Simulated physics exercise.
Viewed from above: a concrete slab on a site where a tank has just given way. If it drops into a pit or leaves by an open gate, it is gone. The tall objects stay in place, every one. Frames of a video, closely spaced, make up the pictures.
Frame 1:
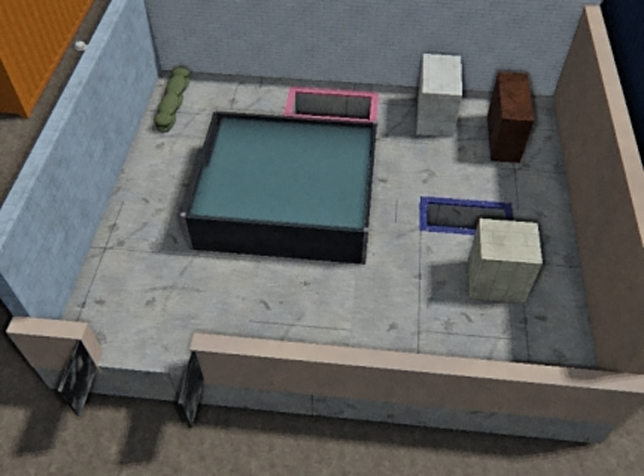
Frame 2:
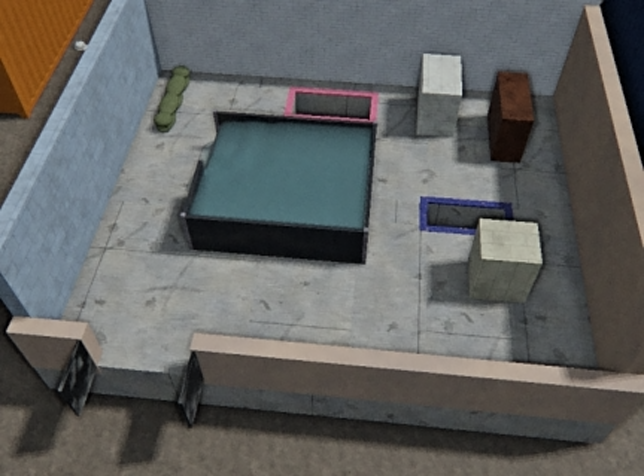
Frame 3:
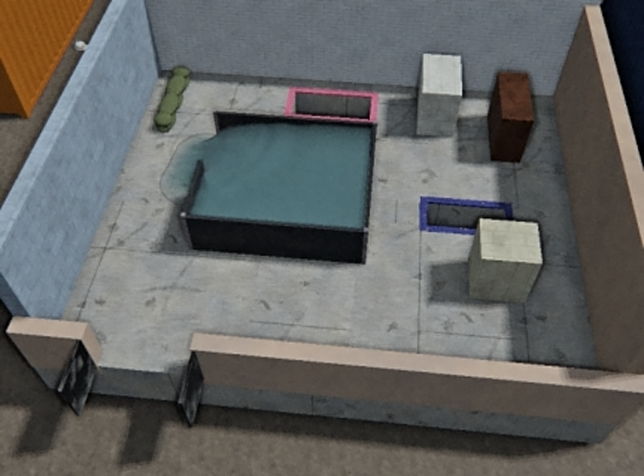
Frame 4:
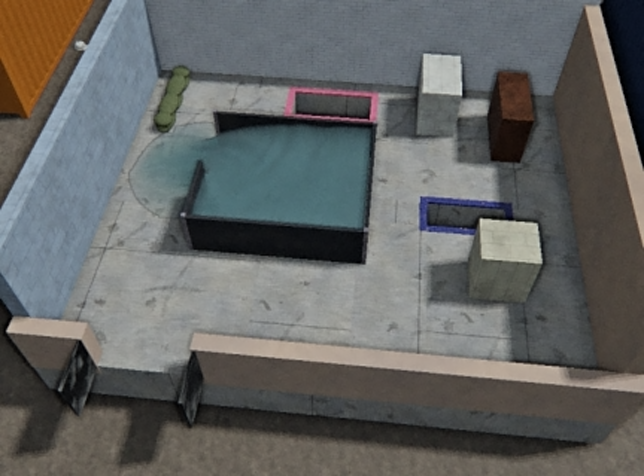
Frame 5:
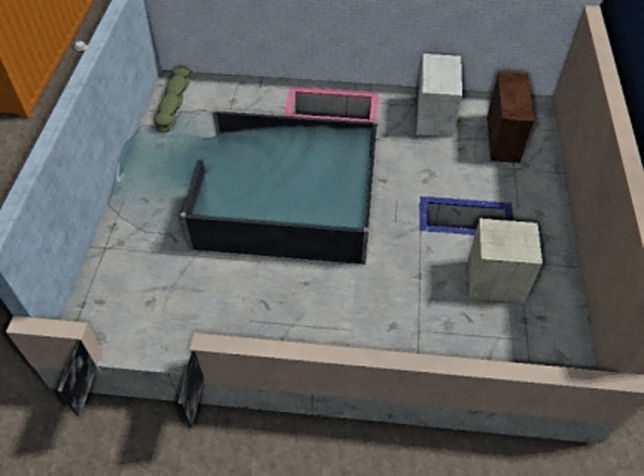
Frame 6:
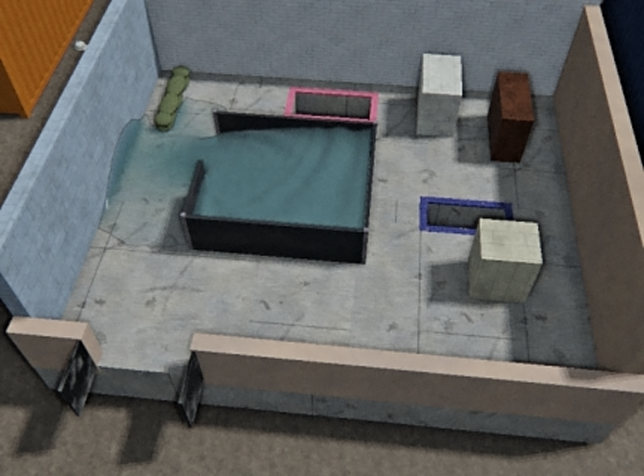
A dark-walled tank opens on its left side and water spreads to the blue wall.
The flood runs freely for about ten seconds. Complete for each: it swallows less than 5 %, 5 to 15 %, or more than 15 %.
Completed: The gate swallows more than 15 %; the pink pit swallows more than 15 %; the blue pit swallows less than 5 %.
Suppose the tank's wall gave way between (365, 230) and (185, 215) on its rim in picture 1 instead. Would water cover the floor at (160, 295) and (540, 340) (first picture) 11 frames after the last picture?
In order: Swamped and swamped.
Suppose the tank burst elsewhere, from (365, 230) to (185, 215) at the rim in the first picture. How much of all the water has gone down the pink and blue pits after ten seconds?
Near enough: Pink 6 percent, blue 12 percent.
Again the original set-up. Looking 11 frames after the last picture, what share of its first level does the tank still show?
About 62 %.
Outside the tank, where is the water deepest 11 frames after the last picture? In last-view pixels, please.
Deepest point: About (161, 74).
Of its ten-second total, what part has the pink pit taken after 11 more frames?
My estimate is close to 0 per cent.
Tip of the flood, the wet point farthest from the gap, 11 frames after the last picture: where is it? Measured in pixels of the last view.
My best guess is about (52, 345).
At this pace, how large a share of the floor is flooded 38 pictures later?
My estimate is near 75 per cent.
A moment on, water covers 15 % of the floor; the gate 0 %, the pink pit 0 %, the blue pit 0 %.
Next, water covers 25 % of the floor; the gate 0 %, the pink pit 0 %, the blue pit 0 %.
Then, water covers 40 % of the floor; the gate 4 %, the pink pit 3 %, the blue pit 0 %.
Later, water covers 75 % of the floor; the gate 11 %, the pink pit 11 %, the blue pit 0 %.
In the end, water covers 90 % of the floor; the gate 18 %, the pink pit 20 %, the blue pit 2 %.
